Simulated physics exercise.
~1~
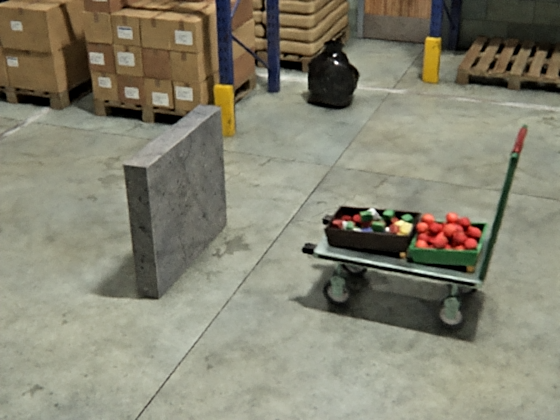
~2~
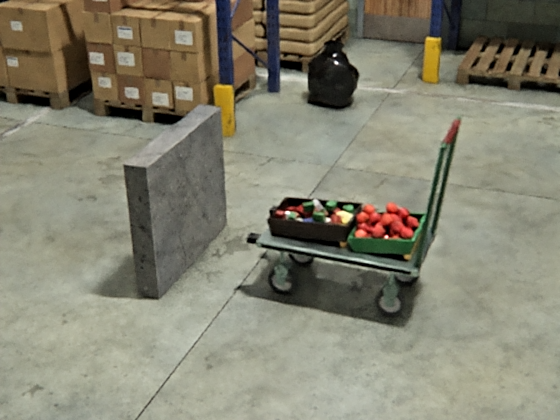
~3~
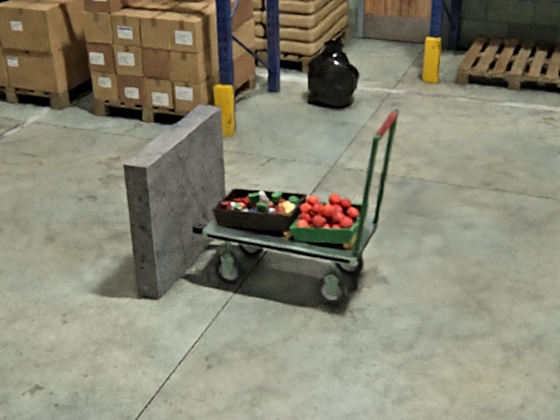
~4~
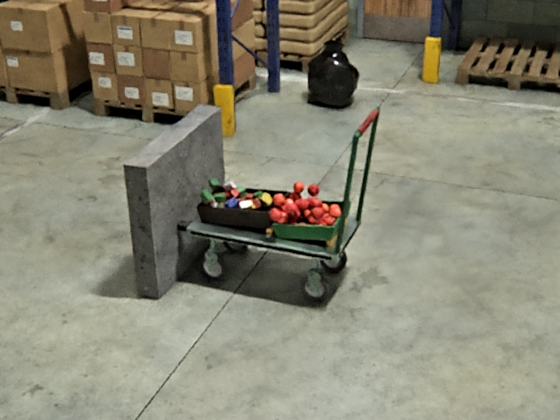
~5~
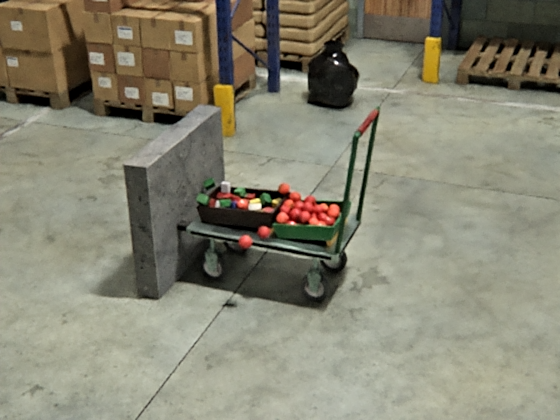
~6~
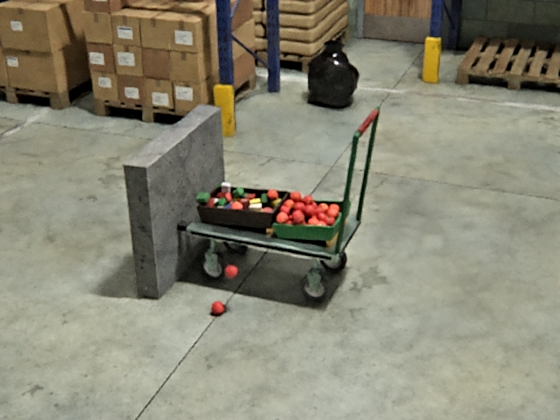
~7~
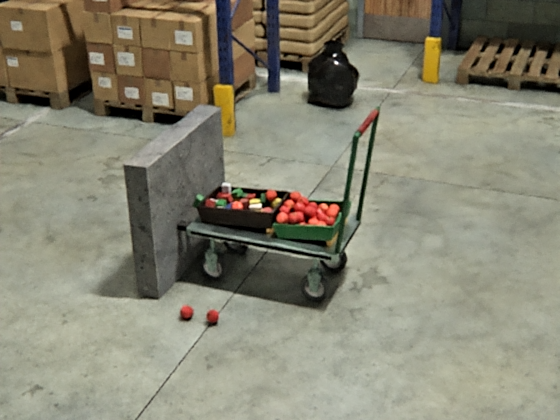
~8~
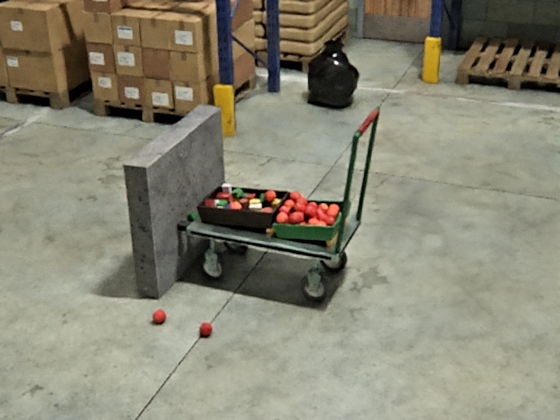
A flat green cart with an upright handle at its right end carries two crates across the concrete floor of a warehouse, seen from above by a still camera. The dark crate on the left holds small multicoloured pieces, and the green one beside it holds round red pieces. The cart rolls left towards a thick grey slab and stops against it, and the contents of both crates lurch leftward. Two red balls tumble off the near side, drop to the floor and roll left. They end apart in front of the cart, which stays upright with both crates still well filled.
